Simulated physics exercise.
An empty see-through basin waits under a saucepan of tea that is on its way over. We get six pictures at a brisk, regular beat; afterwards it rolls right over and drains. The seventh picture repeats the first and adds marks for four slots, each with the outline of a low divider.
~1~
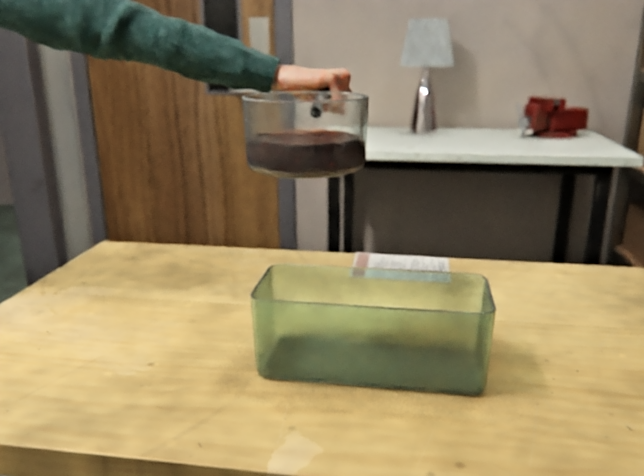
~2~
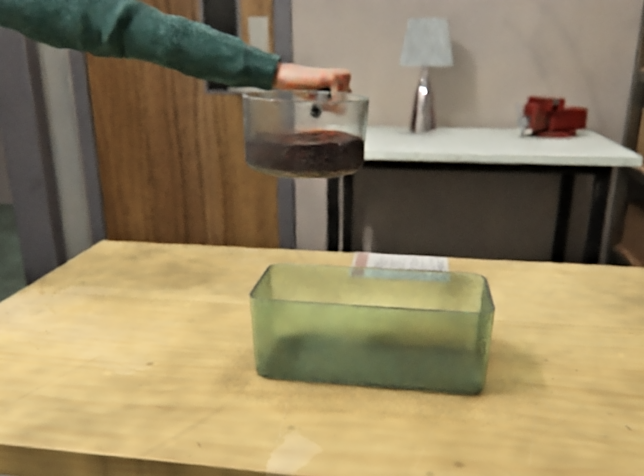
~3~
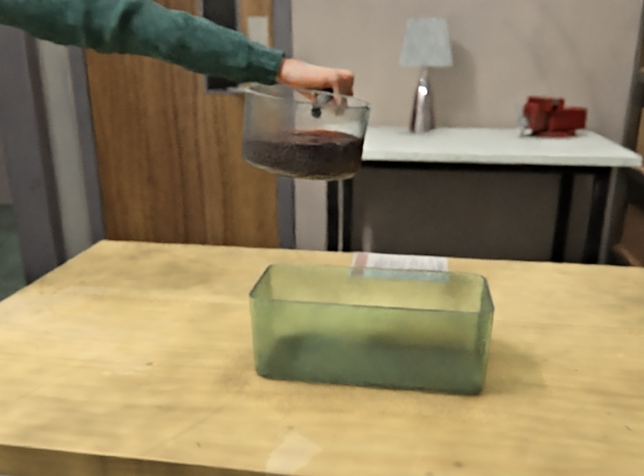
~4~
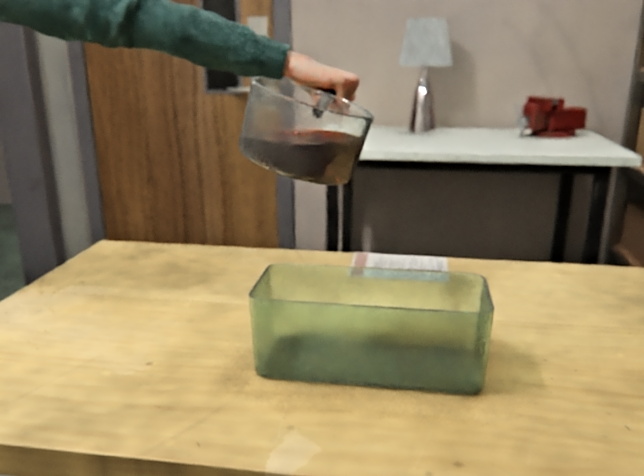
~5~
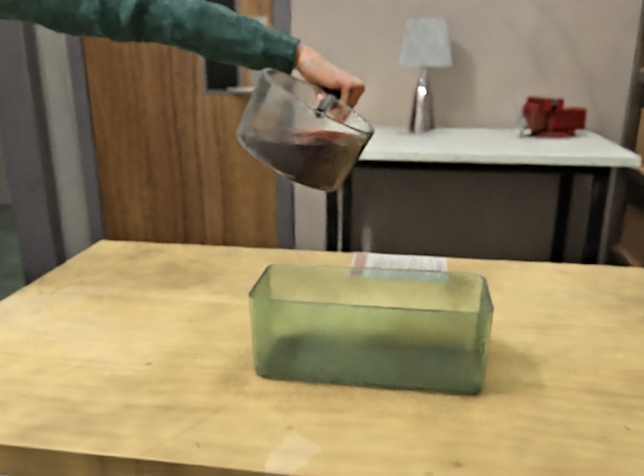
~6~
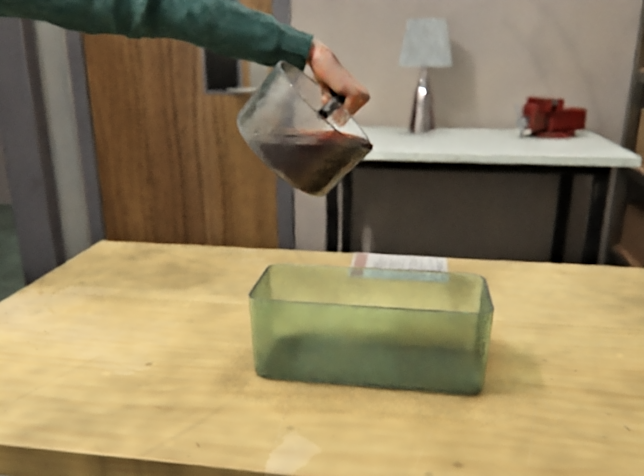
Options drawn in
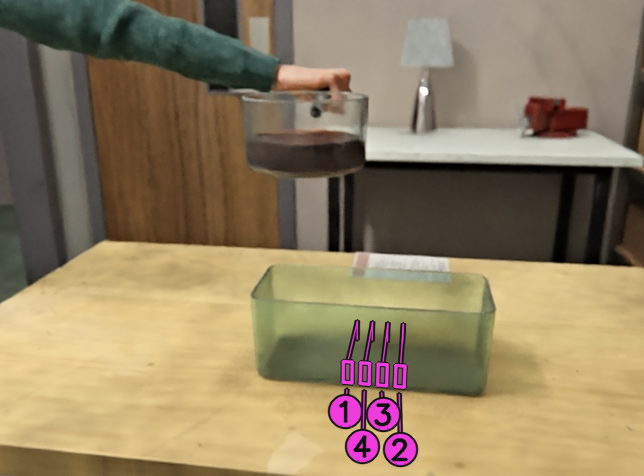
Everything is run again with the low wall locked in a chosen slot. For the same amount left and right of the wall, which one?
Go for 2.
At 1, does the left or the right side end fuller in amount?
The right one.
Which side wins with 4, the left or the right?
The right side.
In magenta, 1 at (346, 389); 2 at (399, 393); 3 at (381, 392); 4 at (364, 390).
If 1 is chosen, about 12 % ends left of the wall and 87 % right of it.
If 2 is chosen, about 48 % ends left of the wall and 50 % right of it.
If 3 is chosen, about 31 % ends left of the wall and 68 % right of it.
If 4 is chosen, about 16 % ends left of the wall and 82 % right of it.
